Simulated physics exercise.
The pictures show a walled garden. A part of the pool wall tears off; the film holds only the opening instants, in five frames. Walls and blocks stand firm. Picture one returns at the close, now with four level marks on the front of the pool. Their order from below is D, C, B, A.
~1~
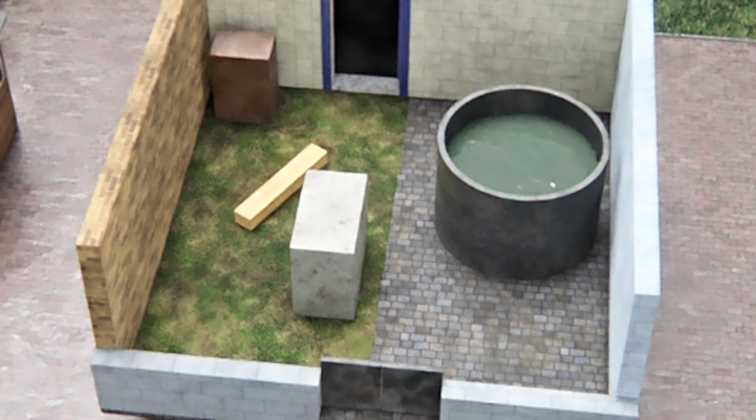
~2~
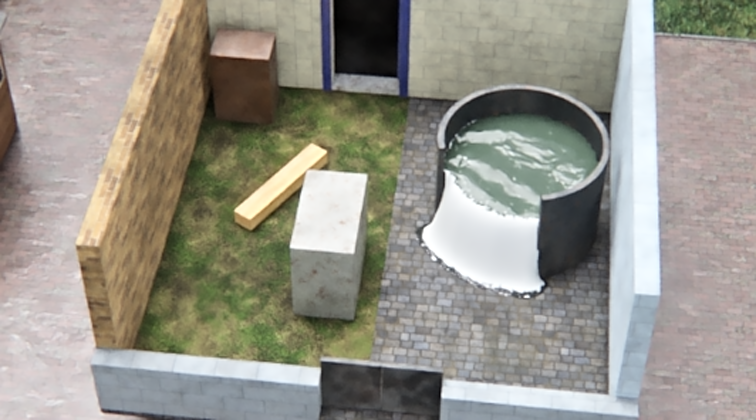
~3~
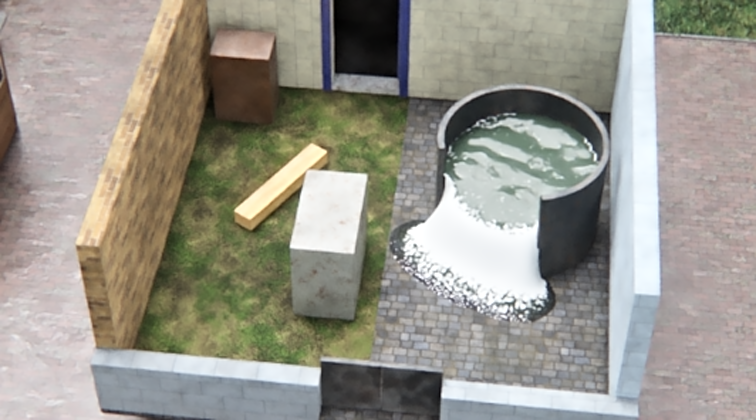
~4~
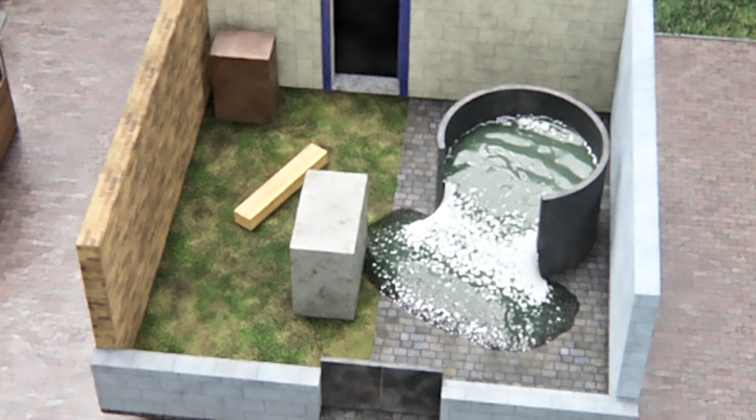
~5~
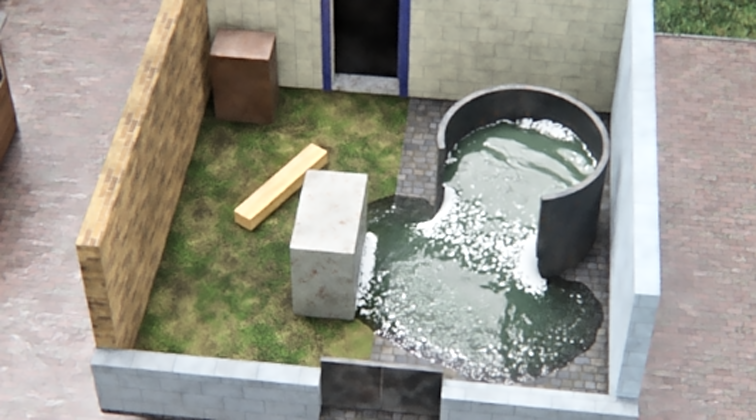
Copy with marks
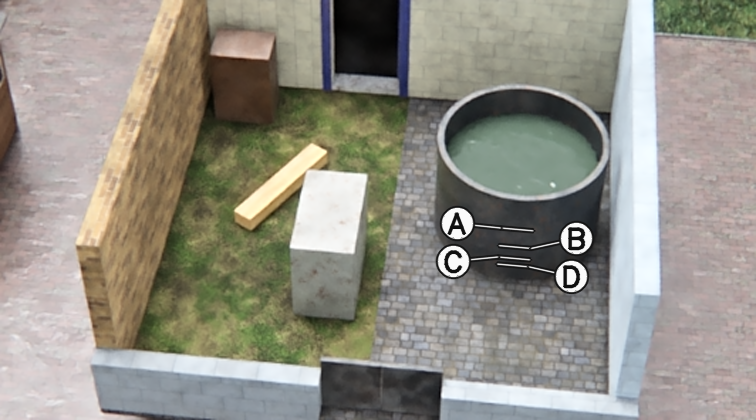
Green water pours through a gap in a round dark pool and spreads across grey paving.
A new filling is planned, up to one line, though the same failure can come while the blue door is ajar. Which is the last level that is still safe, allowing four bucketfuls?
A.
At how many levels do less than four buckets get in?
All of them.
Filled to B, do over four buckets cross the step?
No, that is safe.
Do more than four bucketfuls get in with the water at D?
No, not at all.
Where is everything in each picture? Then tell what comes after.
The first frame shows water in the pool at rest, its middle at (521, 164); foot of the blue doorway at (366, 93); shut gate at (382, 371).
The second frame shows front seen at (543, 283), 2 % of the ground wet.
The third frame shows front seen at (541, 310), 5 % of the ground wet.
The fourth frame shows front seen at (534, 341), 11 % of the ground wet.
The fifth frame shows front seen at (588, 326), 19 % of the ground wet.
On the marked copy, A at (516, 229); B at (515, 247); C at (513, 258); D at (513, 265); from the bottom up D, C, B, A.
For level A, a bucket or two gets in.
For level B, nothing gets over.
For level C, nothing gets over.
For level D, nothing gets over.
